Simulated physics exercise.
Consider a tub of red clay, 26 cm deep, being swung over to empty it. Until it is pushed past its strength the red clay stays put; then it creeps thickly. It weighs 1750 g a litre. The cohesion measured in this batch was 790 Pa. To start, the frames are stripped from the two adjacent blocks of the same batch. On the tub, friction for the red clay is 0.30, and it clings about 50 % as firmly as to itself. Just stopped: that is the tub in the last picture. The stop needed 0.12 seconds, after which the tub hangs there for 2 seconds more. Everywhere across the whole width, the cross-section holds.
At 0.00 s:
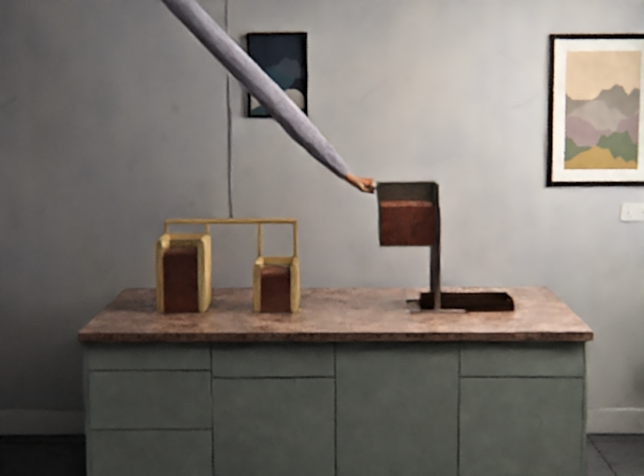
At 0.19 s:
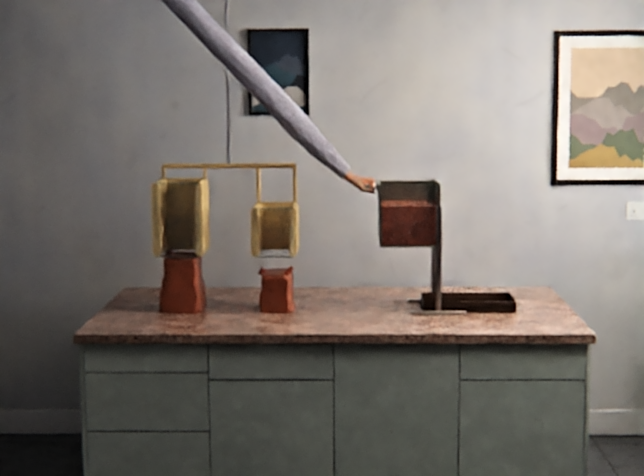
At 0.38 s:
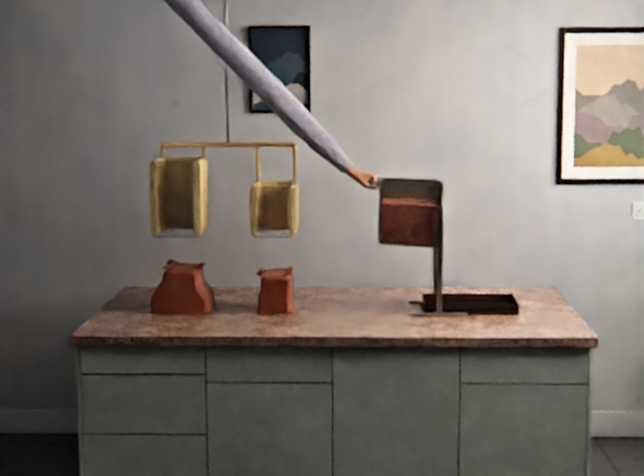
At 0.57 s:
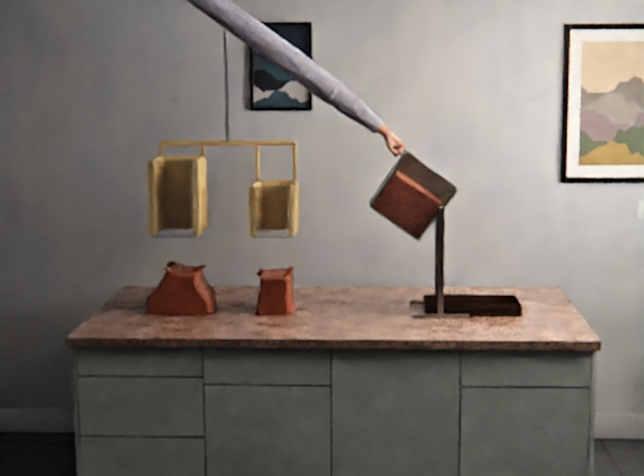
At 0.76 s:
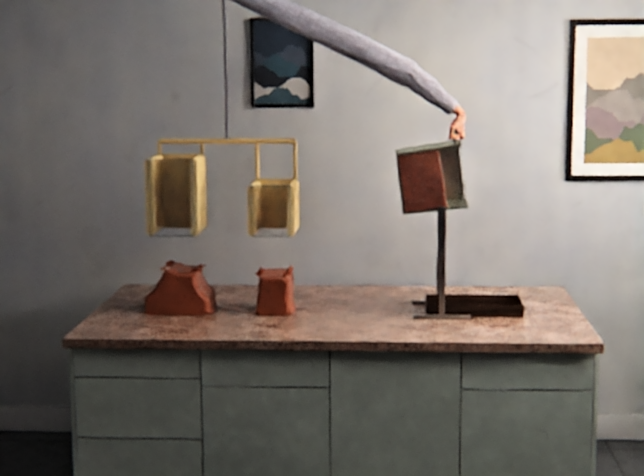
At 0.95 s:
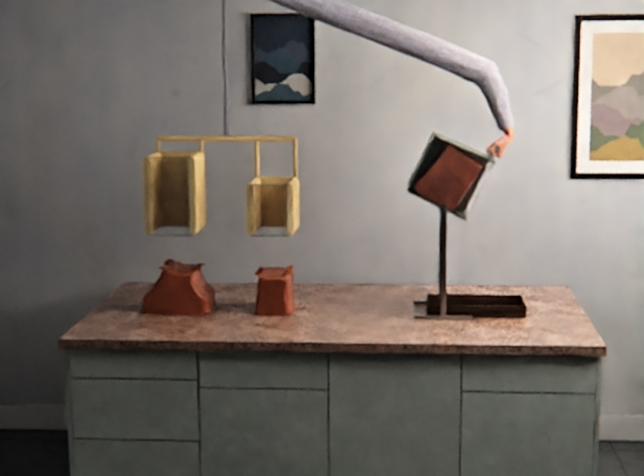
On a countertop against a grey wall, two yellow casings lifted off a pair of red clay blocks, the left one slumping wider, and then an arm swung a clay-filled tub over to the right.
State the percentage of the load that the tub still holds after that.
The tub still holds roughly 0 %.
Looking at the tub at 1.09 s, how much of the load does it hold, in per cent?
The tub holds around 65 % of the load then.
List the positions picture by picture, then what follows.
In the first picture, handle-side rim at (380, 186), tilt 0 degrees; top of the red clay at (426, 205); blocks stand 27 cm, 17 cm (left to right).
In the second picture, handle-side rim at (381, 185), tilt 0 degrees; top of the red clay at (427, 205); blocks stand 25 cm, 17 cm (left to right).
In the third picture, handle-side rim at (383, 182), tilt 3 degrees; top of the red clay at (386, 204); blocks stand 20 cm, 17 cm (left to right).
In the fourth picture, handle-side rim at (408, 155), tilt 36 degrees; top of the red clay at (397, 175); blocks stand 19 cm, 17 cm (left to right).
In the fifth picture, handle-side rim at (461, 146), tilt 83 degrees; top of the red clay at (436, 152); blocks stand 19 cm, 17 cm (left to right).
In the sixth picture, handle-side rim at (494, 164), tilt 115 degrees; top of the red clay at (450, 146); blocks stand 19 cm, 17 cm (left to right).
After 1.09 s, the tub is at 115 degrees and holds 66 %.
After 1.26 s, the tub is at 115 degrees and holds 24 %.
After 1.43 s, the tub is at 115 degrees and holds 0 %.
After 1.60 s, the tub is at 115 degrees and holds 0 %.
After 2.95 s, at the end, the tub is at 115 degrees and holds 0 %.
